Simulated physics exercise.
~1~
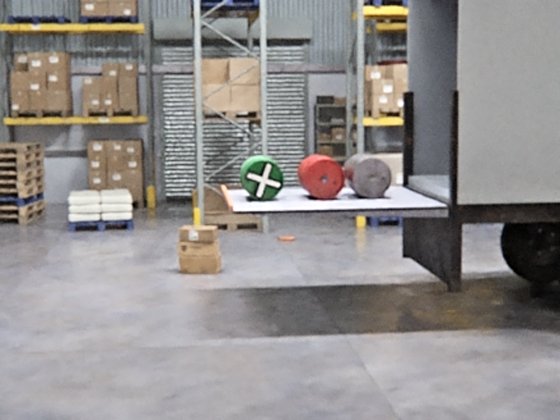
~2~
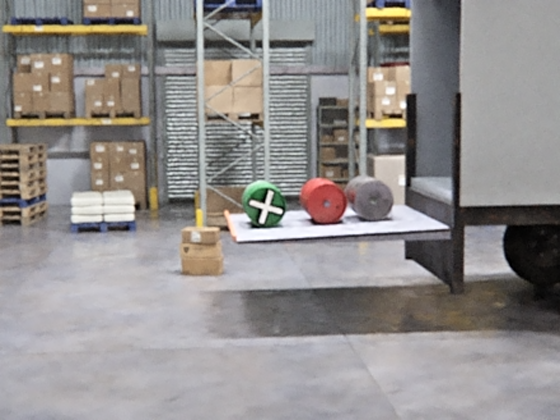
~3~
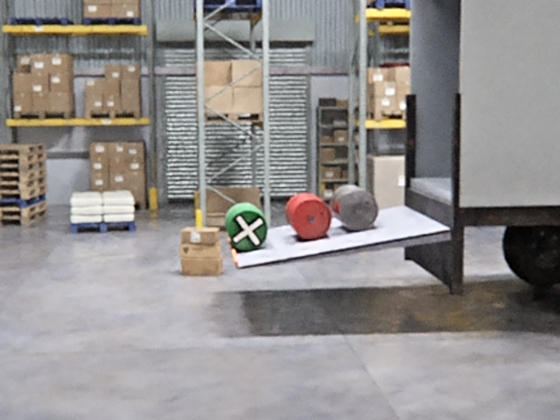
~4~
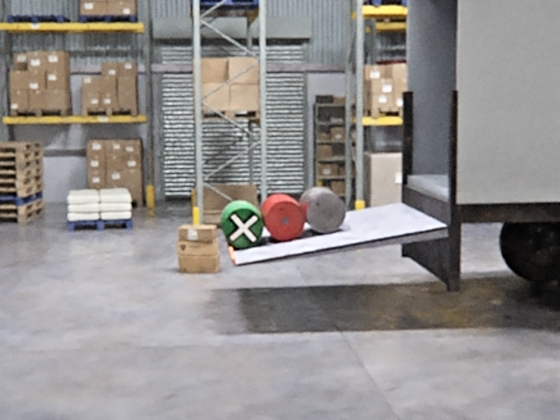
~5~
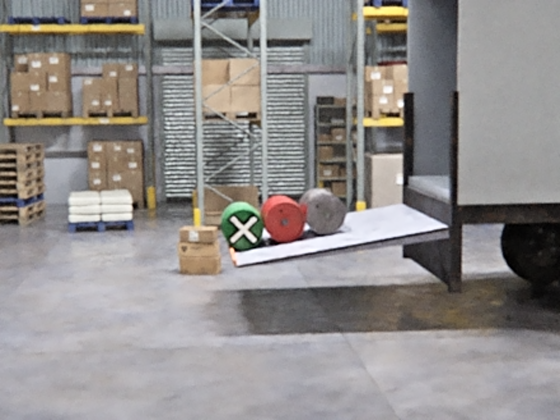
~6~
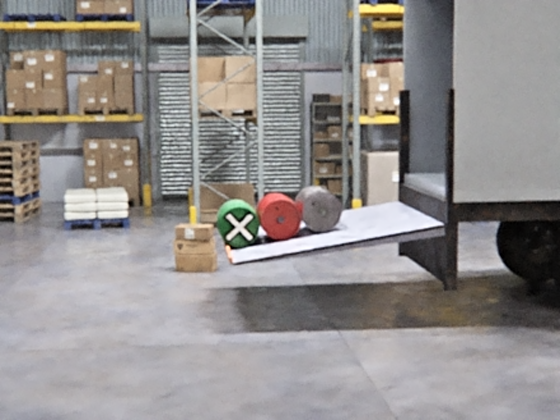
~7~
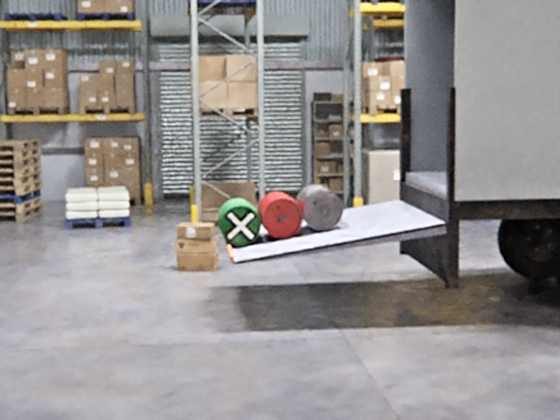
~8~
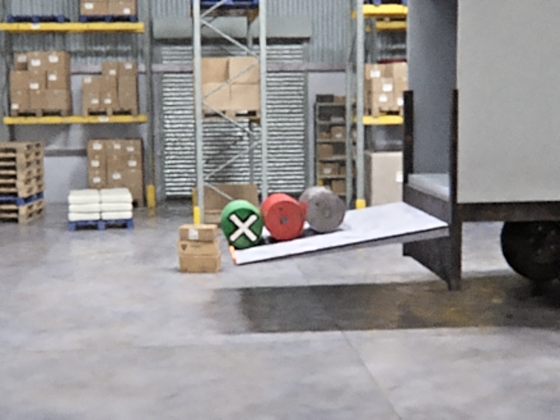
A truck's tail-lift tilts down, and three kegs roll left and rest on it.
